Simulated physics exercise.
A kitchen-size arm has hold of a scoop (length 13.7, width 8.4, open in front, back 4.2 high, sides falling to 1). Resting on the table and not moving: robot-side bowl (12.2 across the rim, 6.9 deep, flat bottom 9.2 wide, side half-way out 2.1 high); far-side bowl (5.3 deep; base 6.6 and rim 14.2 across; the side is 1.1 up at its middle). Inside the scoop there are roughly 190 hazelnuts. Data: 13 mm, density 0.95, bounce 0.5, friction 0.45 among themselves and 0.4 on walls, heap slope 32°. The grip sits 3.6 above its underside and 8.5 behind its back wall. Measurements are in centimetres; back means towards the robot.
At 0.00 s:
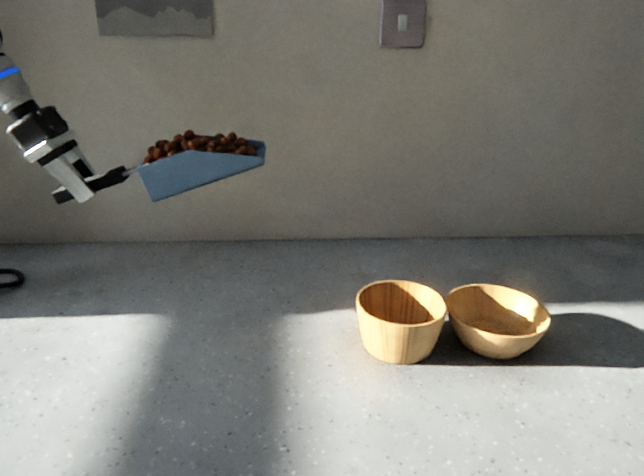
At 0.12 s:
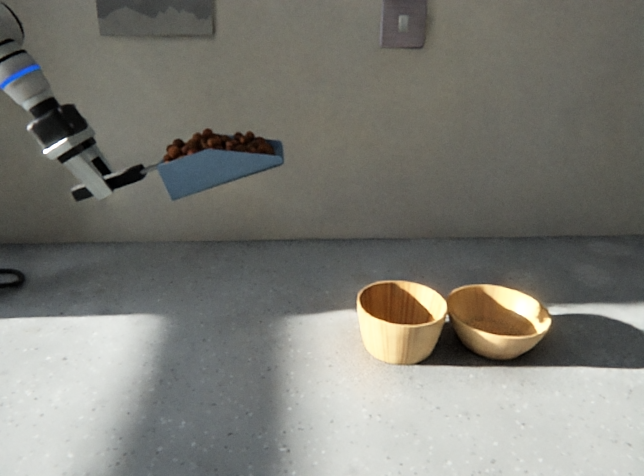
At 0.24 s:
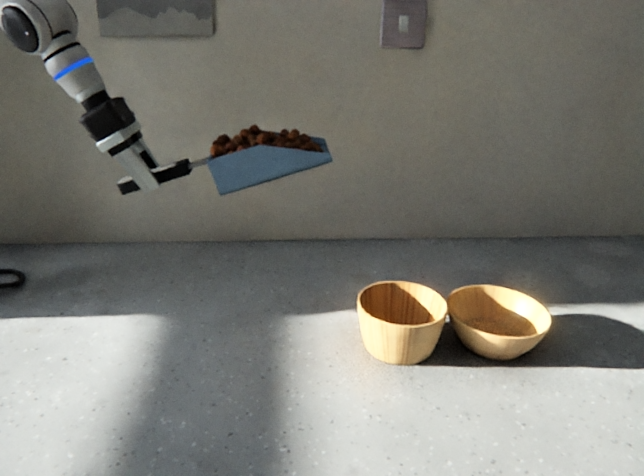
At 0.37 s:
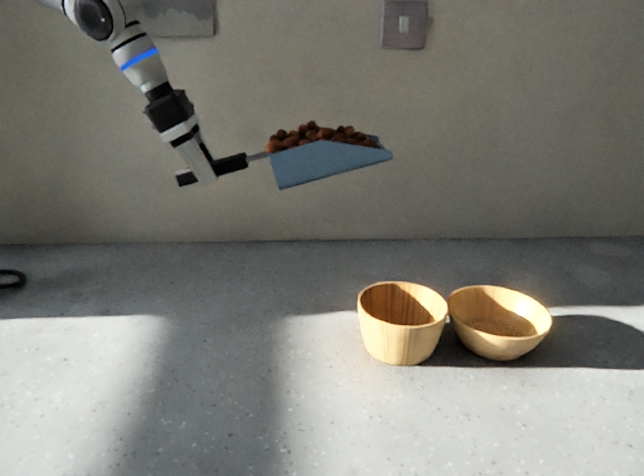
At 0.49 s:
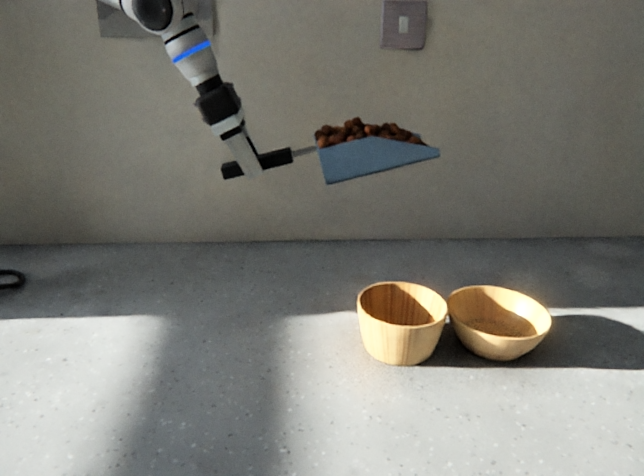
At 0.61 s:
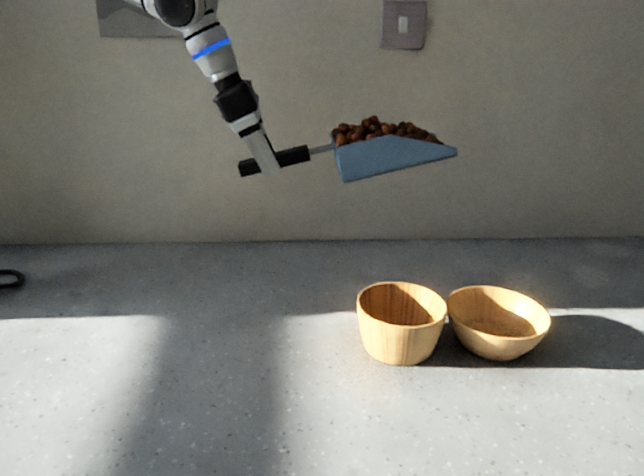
A robot arm carried a blue scoop heaped with hazelnuts from left to right through the air, its backward tilt easing slightly, while two wooden bowls sat still on the gray table below.
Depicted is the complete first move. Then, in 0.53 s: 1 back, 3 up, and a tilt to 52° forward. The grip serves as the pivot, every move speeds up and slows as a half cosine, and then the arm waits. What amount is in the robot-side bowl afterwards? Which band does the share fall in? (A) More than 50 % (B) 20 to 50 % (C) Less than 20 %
Option A: More than 50 %.
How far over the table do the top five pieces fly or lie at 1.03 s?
Close to 22 cm.
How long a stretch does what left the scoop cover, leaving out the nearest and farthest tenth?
It covers about 12 centimetres.
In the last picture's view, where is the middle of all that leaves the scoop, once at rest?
Centre estimate: About (394, 333).
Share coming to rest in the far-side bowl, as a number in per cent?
Some 0 percent.
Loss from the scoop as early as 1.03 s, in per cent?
By then about 35 % is out.
After 0.82 s, tilted 9° forward, highest piece 29 above the table; 192 on the scoop.
After 1.03 s, tilted 46° forward, highest piece 21 above the table; 121 on the scoop, 56 in the robot-side bowl, 15 in flight or on a rim.
After 1.34 s, tilted 52° forward, highest piece 9 above the table; 151 in the robot-side bowl, 36 on the table or floor, 5 in flight or on a rim.
After 2.39 s, tilted 52° forward, highest piece 4 above the table; 151 in the robot-side bowl, 41 on the table or floor.
In the end, 151 in the robot-side bowl, 41 on the table or floor. That is 79 % in the robot-side bowl.
